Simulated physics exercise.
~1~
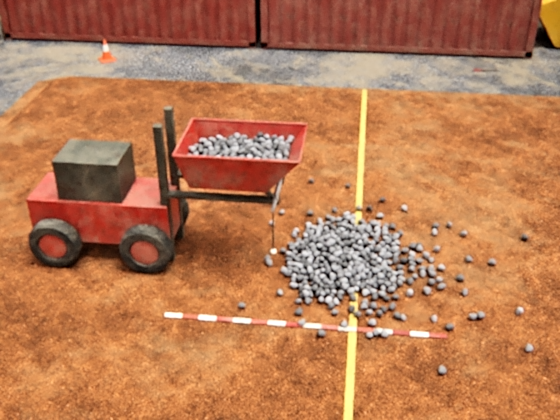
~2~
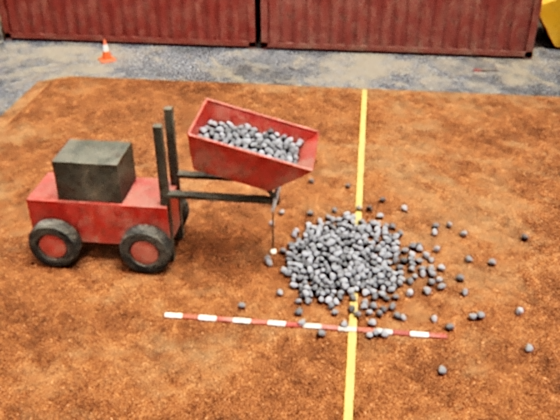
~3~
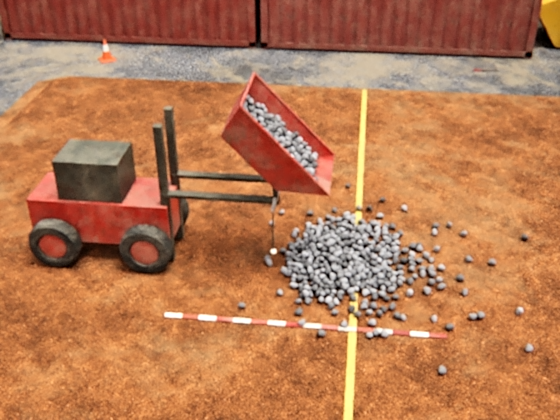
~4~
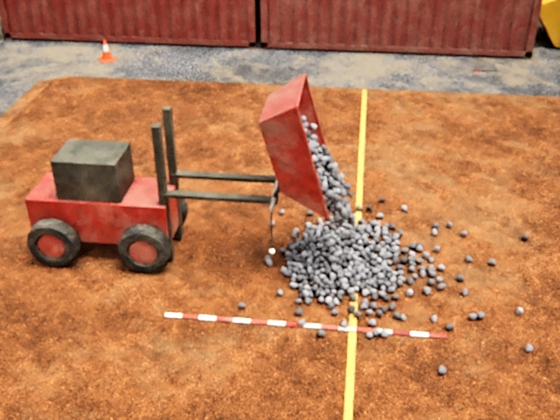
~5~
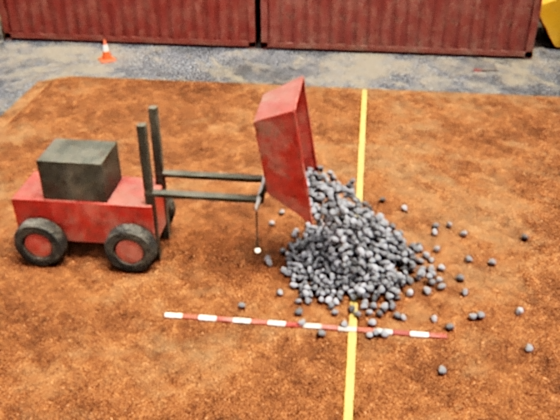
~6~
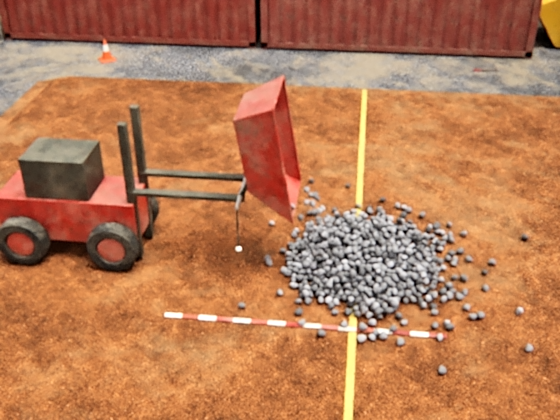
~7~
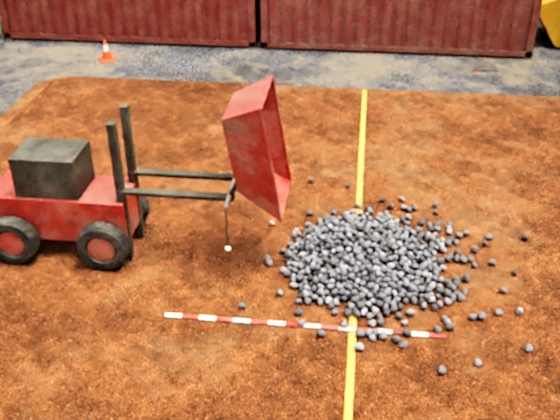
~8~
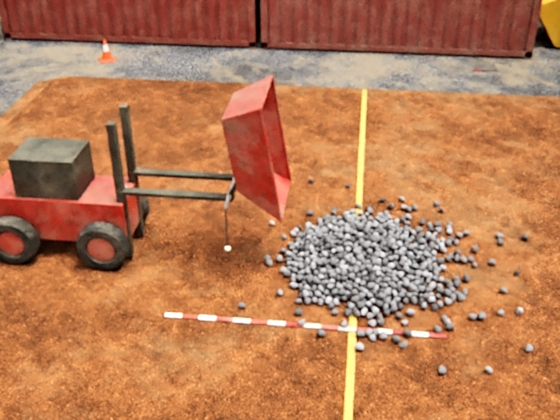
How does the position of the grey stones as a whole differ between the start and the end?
At the start some of the stones are up in the red skip and the rest lie in a heap on the ground. At the end they all lie on the ground, so as a whole they sit lower and further to the right.
